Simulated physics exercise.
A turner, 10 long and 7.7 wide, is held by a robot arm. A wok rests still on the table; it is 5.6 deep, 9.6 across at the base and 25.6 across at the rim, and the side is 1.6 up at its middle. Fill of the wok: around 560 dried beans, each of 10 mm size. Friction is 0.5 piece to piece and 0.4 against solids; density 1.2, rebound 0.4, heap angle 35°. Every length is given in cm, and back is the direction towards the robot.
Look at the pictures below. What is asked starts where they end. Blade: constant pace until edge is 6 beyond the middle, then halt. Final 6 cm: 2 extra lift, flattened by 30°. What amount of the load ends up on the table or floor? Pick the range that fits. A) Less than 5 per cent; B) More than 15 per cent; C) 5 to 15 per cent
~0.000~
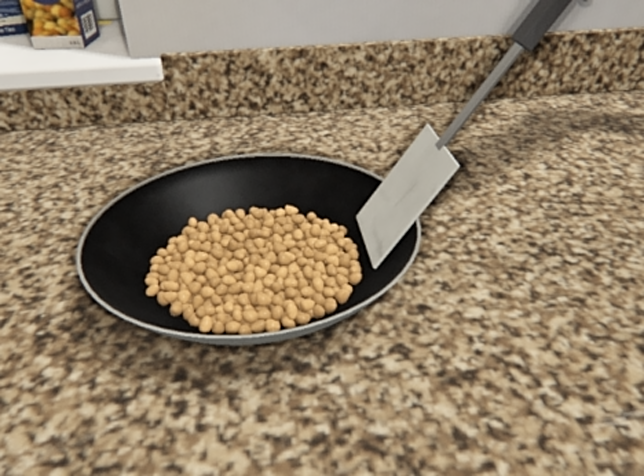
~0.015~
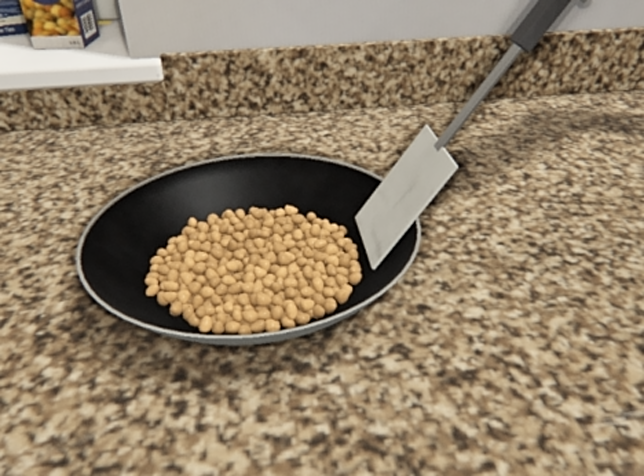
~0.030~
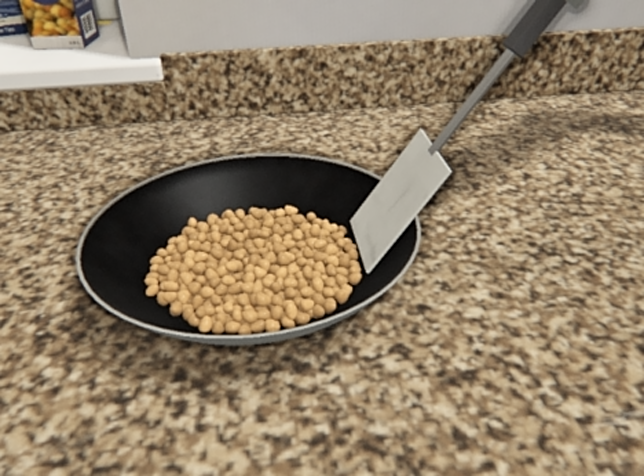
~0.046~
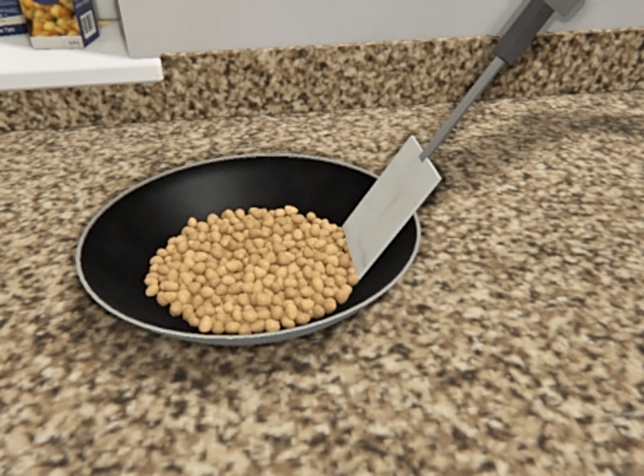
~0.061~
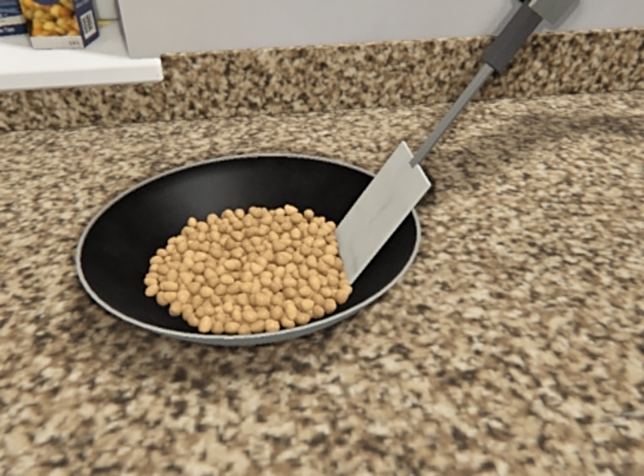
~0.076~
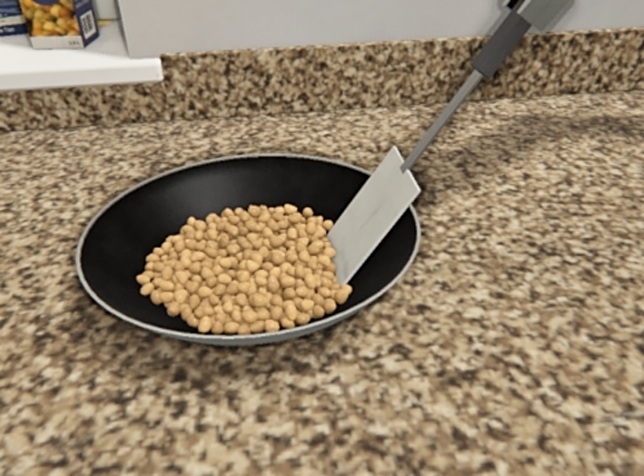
Option A: Less than 5 per cent.
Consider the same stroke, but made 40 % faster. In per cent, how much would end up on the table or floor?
In that case some 5 per cent.
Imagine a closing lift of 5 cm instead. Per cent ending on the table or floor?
I'd say close to 0 per cent.
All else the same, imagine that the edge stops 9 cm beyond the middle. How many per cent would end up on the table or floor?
In that case some 20 per cent.
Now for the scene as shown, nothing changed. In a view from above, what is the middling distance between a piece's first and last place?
I'd estimate close to 5 centimetres.
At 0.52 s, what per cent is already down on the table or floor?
Some 2 per cent of the load.
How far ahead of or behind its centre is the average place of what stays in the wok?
About 5.0 centimetres ahead.
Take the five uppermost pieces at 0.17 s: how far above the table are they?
They are some 5 cm up.
After 0.17 s, sloping 55°, highest piece 5 above the table; 559 in the wok.
After 0.27 s, sloping 41°, highest piece 7 above the table; 559 in the wok.
After 0.52 s, sloping 25°, highest piece 7 above the table; 551 in the wok, 8 on the table or floor.
After 1.57 s, sloping 25°, highest piece 7 above the table; 551 in the wok, 8 on the table or floor.
In the end, 551 in the wok, 8 on the table or floor. That is 1 % on the table or floor.
